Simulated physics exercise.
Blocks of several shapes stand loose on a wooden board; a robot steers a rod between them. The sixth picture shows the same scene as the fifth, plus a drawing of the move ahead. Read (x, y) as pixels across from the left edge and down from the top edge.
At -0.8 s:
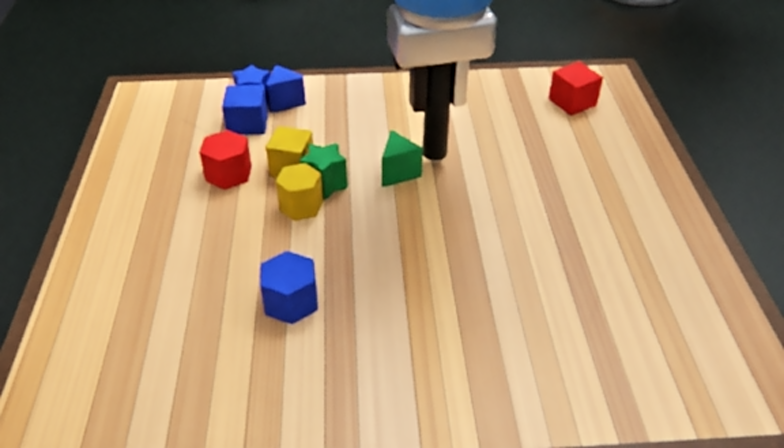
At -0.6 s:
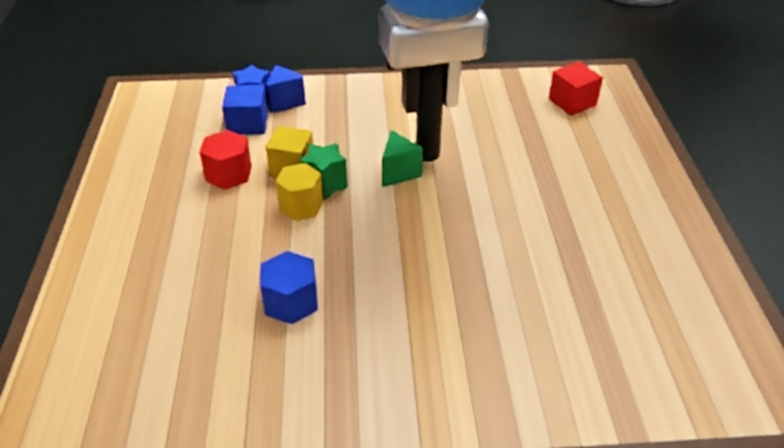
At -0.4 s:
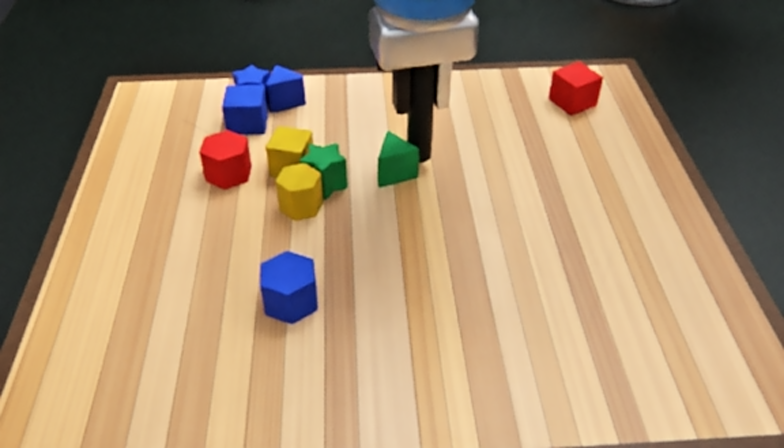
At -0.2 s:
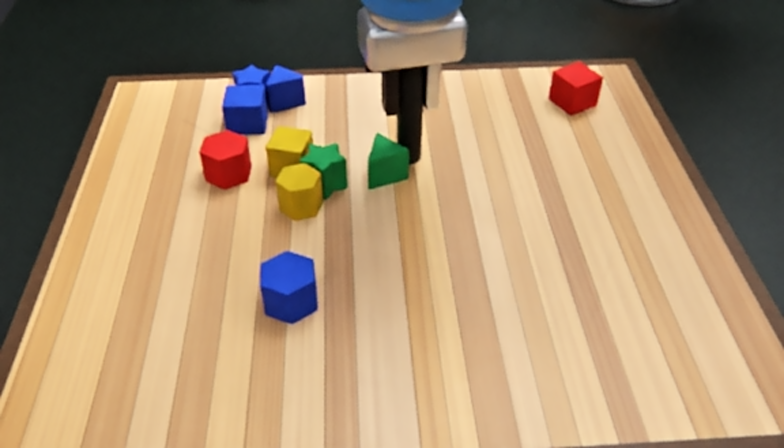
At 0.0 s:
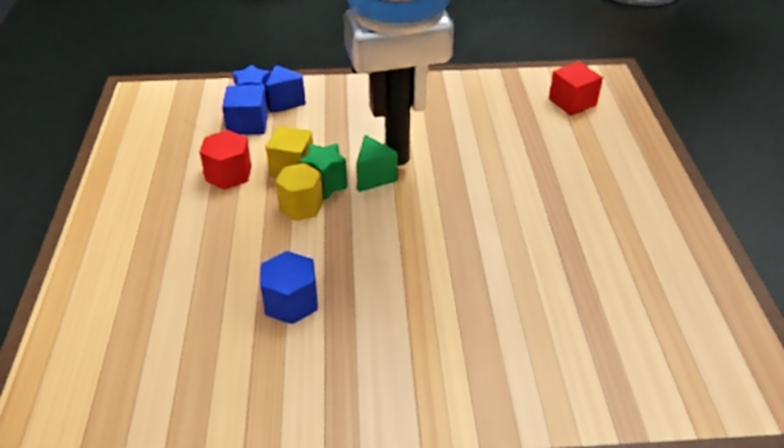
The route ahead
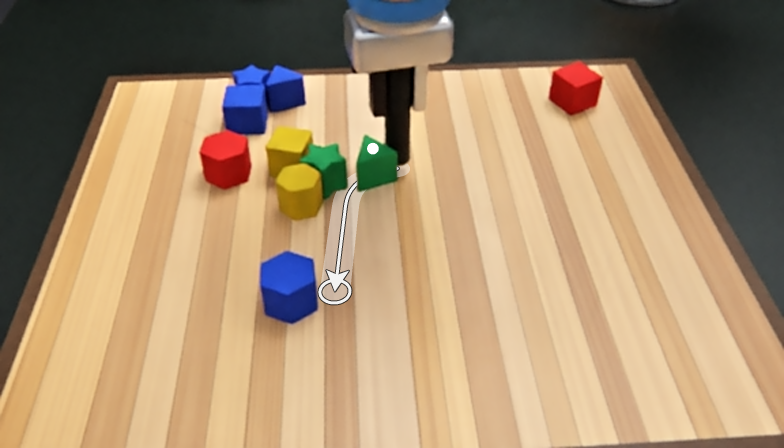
A black rod hanging from a white and blue robot arm stands at the upper middle of a striped wooden board, seen from above at an angle by a still camera. Blue, red, yellow and green blocks cluster at the upper left, with one blue block below them and a red one at the upper right. The rod moves slightly left to the green triangular block, then pushes it a short way left toward the green star.
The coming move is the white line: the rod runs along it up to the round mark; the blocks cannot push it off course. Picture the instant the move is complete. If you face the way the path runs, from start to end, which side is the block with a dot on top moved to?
Picture yourself facing from the start of the path to its end: The block with a dot on top moves off to your right.
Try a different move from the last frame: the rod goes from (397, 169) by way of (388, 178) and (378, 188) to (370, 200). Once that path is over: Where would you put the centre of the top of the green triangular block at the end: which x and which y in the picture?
I'd guess (340, 172).
The line goes from (397, 169) by way of (349, 193) and (341, 239) to (335, 291); the dot is on the green triangular block.
The first path, step by step. One third of the way, rod at (348, 185); yellow four-sided block at (284, 138), turned 15° clockwise; yellow hexagonal block at (271, 186), turned 35° anticlockwise; green star-shaped block at (294, 162), turned 50° clockwise; green triangular block at (321, 174), turned 25° clockwise.
Two thirds of the way, rod at (341, 230); yellow four-sided block at (284, 138), turned 15° clockwise; yellow hexagonal block at (261, 189), turned 20° anticlockwise; green star-shaped block at (294, 162), turned 55° clockwise; green triangular block at (310, 195), turned 65° clockwise.
At the end, rod at (334, 282); yellow four-sided block at (284, 138), turned 15° clockwise; yellow hexagonal block at (261, 189), turned 20° anticlockwise; green star-shaped block at (294, 162), turned 55° clockwise; green triangular block at (310, 195), turned 65° clockwise.
